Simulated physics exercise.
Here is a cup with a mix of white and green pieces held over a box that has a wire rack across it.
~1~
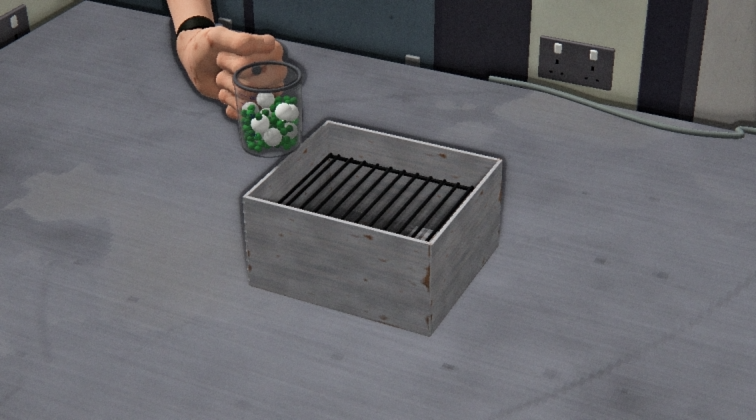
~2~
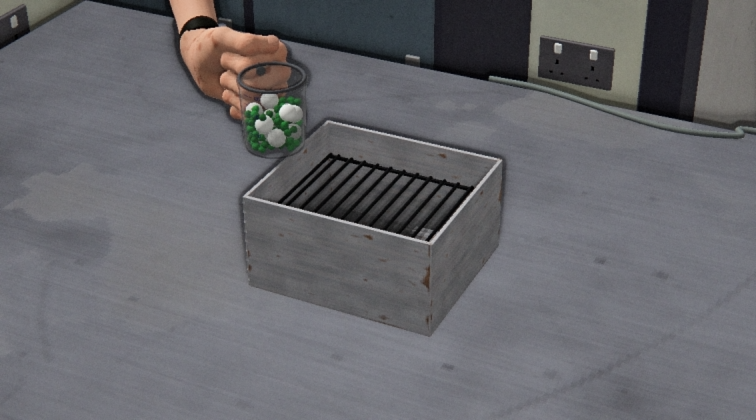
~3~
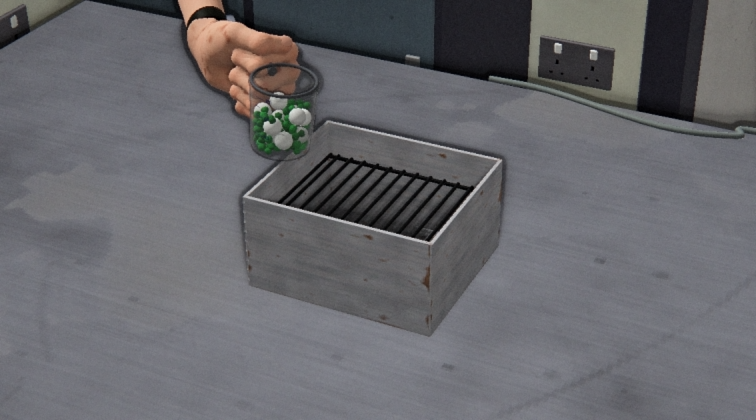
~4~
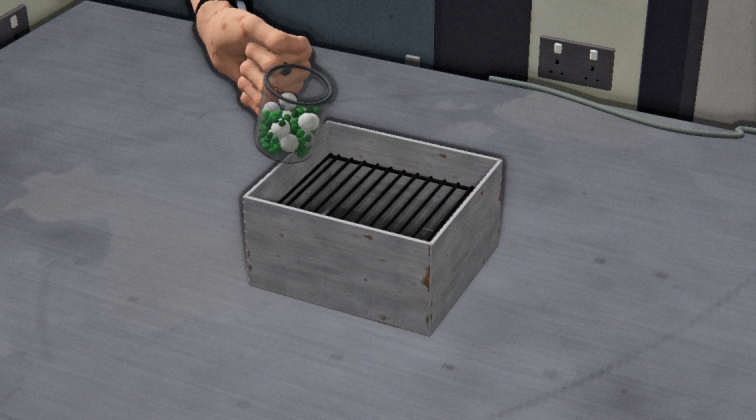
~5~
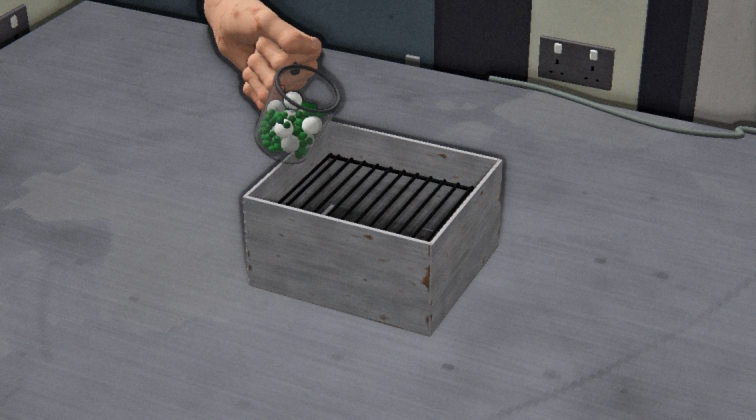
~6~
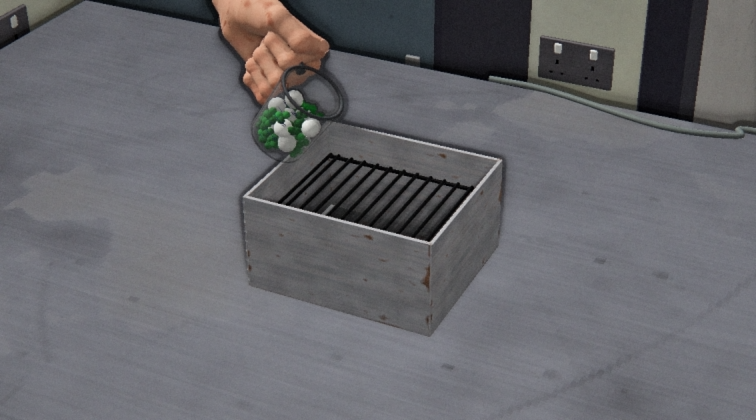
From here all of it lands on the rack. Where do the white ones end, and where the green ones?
In the end the white ones rest on the wires, and the green ones fall between the wires.
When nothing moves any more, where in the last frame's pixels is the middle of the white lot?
At about (329, 198).
Then, 0.61 s past the last view, white ones, all in the cup; green ones, all in the cup.
Then, 1.14 s past the last view, white ones, most in the cup, about a quarter on or over the wires; green ones, most in the cup, a small part on or over the wires, a stray few under the rack.
Then, 1.60 s past the last view, white ones, all on or over the wires; green ones, about a quarter on or over the wires, most under the rack.
Finally, white ones, all on the wires, none under the rack; green ones, a stray few on the wires, nearly all under the rack.
